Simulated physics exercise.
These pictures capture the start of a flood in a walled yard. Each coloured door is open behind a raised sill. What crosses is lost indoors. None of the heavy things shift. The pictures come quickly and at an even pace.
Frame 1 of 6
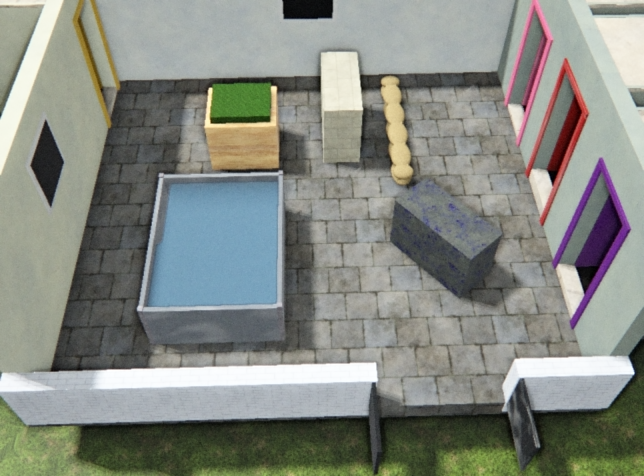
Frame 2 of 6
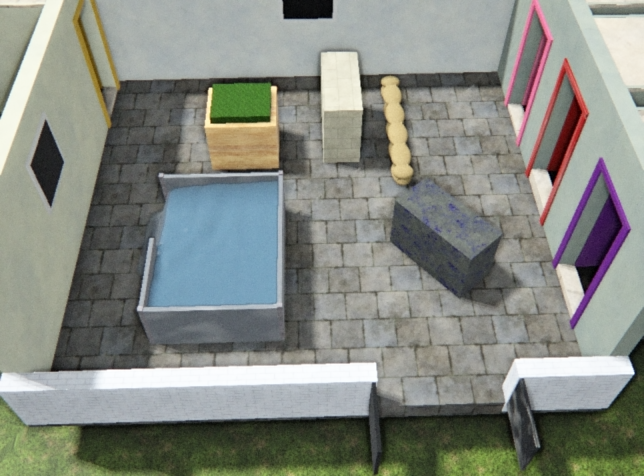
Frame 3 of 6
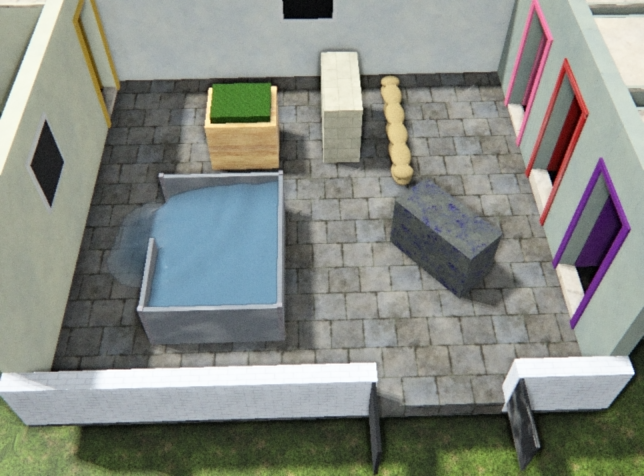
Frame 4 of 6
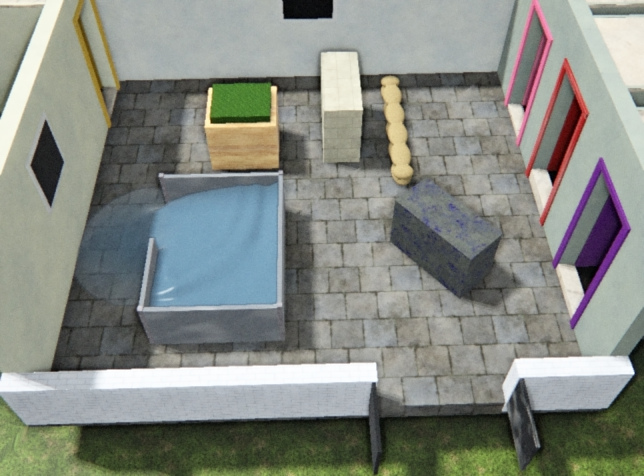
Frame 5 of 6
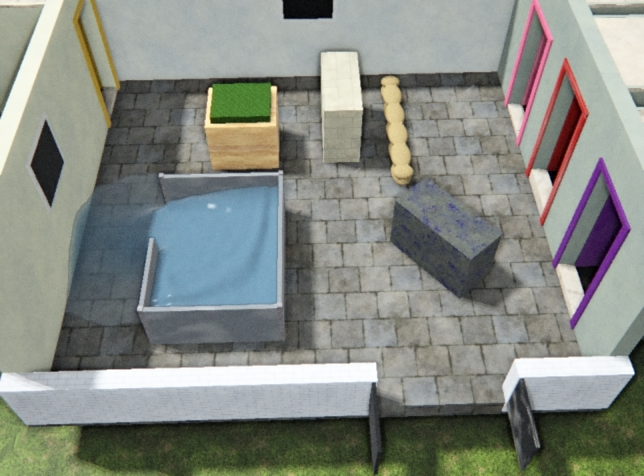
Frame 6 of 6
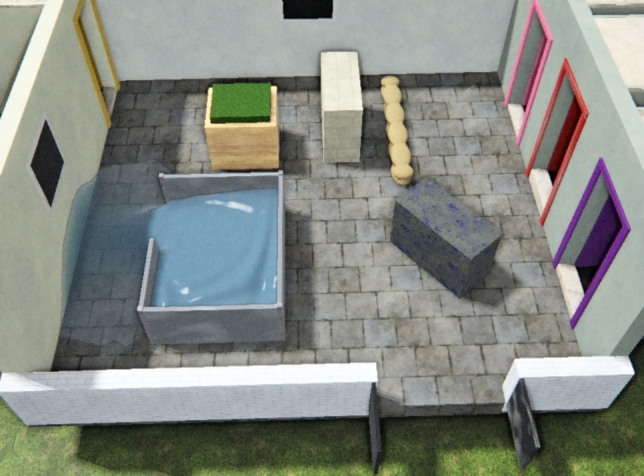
A grey-walled tank of blue water stands at the left of a walled, grey-paved yard, seen from a high, unmoving viewpoint. Behind it are a grass-topped wooden box, a pale block and a row of round tan shapes, with a dark speckled block to the right and pink, red and purple doorways along the right wall. Water pours through a gap in the tank's left side, fans across the paving and reaches the left wall, while ripples curve across the tank.
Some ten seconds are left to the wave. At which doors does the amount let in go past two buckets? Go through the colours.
The pink door ends up within two buckets, the yellow door ends up over two buckets, the purple door ends up within two buckets, the red door ends up within two buckets.
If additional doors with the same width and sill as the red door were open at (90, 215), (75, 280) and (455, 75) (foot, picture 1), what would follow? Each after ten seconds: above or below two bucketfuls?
In order, the new doors go: Overshoots, overshoots, undershoots.
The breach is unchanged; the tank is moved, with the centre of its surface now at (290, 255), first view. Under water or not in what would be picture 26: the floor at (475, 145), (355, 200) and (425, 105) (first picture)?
Taking the three spots in that order, I'd say spared, then spared, then spared.
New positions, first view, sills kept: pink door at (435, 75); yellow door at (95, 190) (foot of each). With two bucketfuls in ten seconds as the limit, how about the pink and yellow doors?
Taking them in turn, the pink door remains below the limit and the yellow door crosses the limit.
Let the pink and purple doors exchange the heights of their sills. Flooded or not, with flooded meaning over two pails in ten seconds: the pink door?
The pink door remains short of it.
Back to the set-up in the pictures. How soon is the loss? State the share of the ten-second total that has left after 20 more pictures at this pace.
I'd estimate close to 5 per cent.
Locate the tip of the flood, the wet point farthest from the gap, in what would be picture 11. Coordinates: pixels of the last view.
I'd say near (117, 96).
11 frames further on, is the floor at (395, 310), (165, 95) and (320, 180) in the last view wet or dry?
First spared, then swamped, then spared.
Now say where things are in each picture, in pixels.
The first picture shows the tank at (217, 240) is whole and still.
In the second picture, water pours out at (166, 233) and has run to a hidden place.
In the third picture, water pours out at (167, 233) and has run to (113, 265).
In the fourth picture, water pours out at (167, 234) and has run to (76, 266).
In the fifth picture, the front is at (94, 191), out from the gap at (167, 234).
In the sixth picture, water pours out at (167, 234) and has run to (99, 172).
A moment on, water covers 15 % of the floor; the pink door not reached, the yellow door wet at the sill, nothing in, the purple door not reached, the red door not reached.
Next, water covers 25 % of the floor; the pink door not reached, the yellow door wet at the sill, nothing in, the purple door not reached, the red door not reached.
Then, water covers 45 % of the floor; the pink door not reached, the yellow door under two buckets in, the purple door not reached, the red door not reached.
Later, water covers 75 % of the floor; the pink door wet at the sill, nothing in, the yellow door over two buckets in, the purple door wet at the sill, nothing in, the red door not reached.
In the end, water covers 95 % of the floor; the pink door wet at the sill, nothing in, the yellow door far over two buckets in, the purple door wet at the sill, nothing in, the red door wet at the sill, nothing in.
